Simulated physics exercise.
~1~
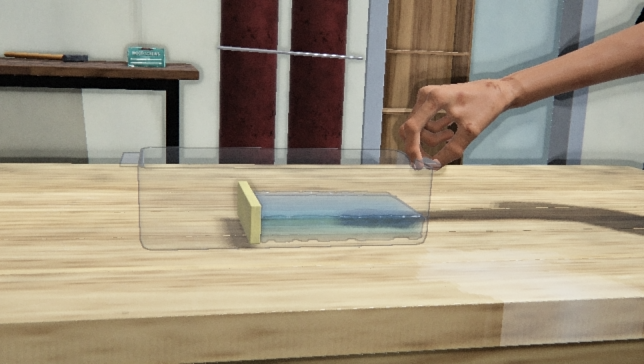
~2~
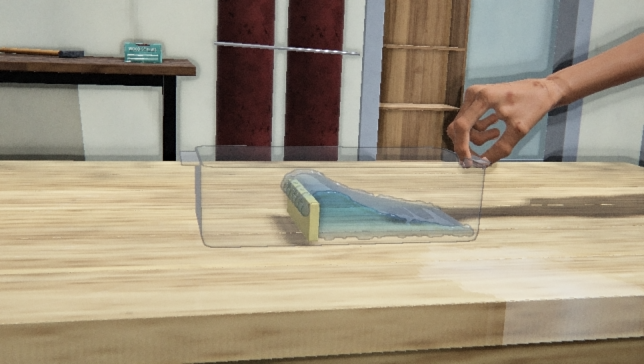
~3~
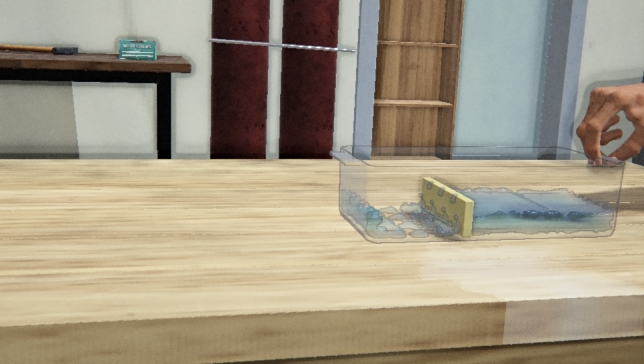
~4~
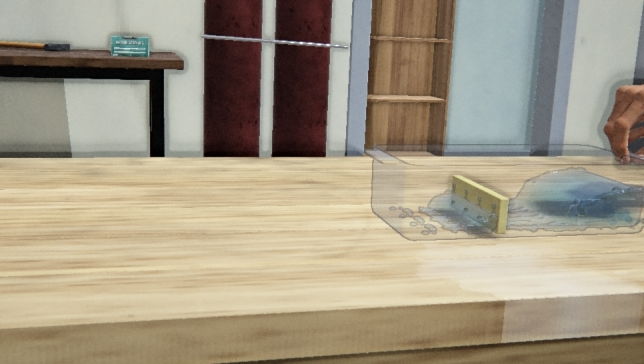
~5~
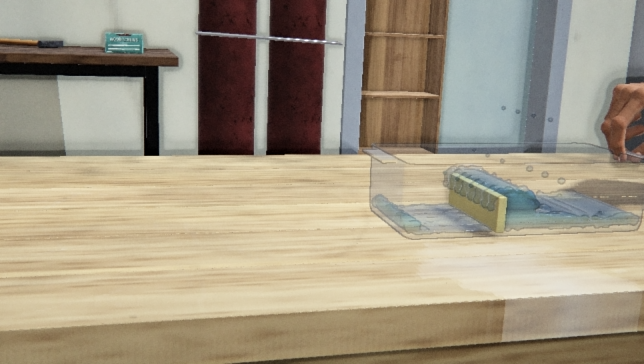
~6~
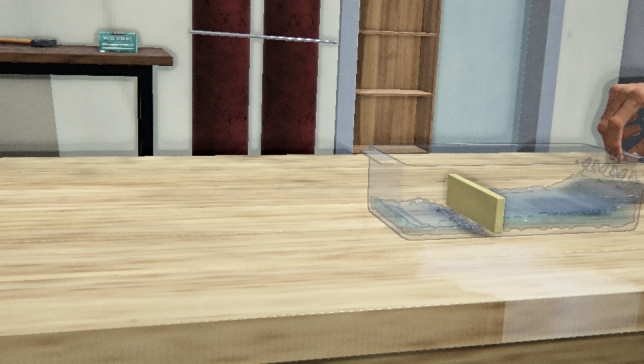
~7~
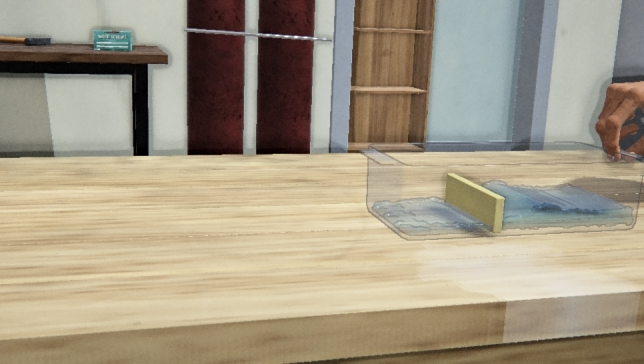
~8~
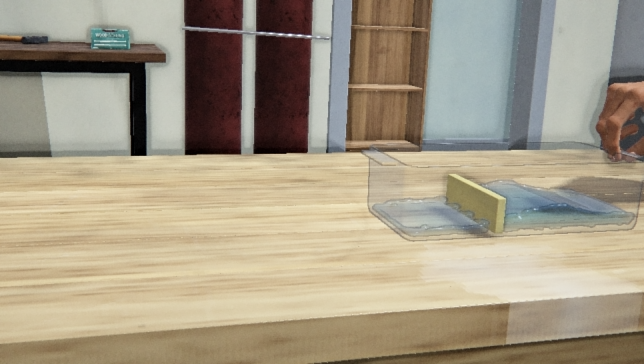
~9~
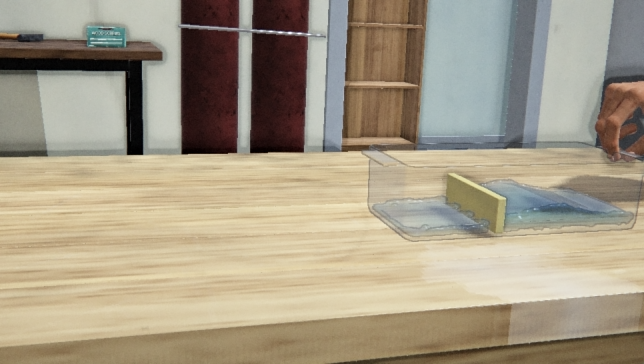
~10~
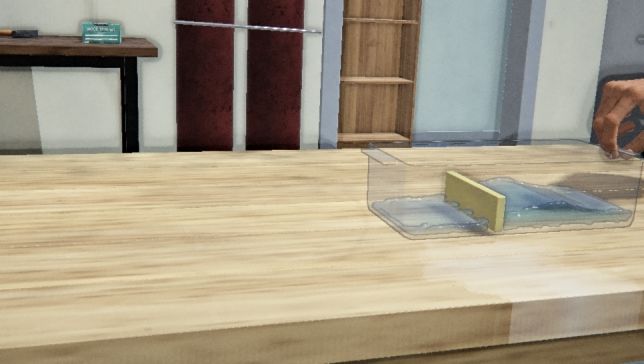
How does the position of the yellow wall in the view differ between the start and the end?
At the start the yellow wall stands left of the middle of the view, and at the end it stands well to the right of the middle, still upright.
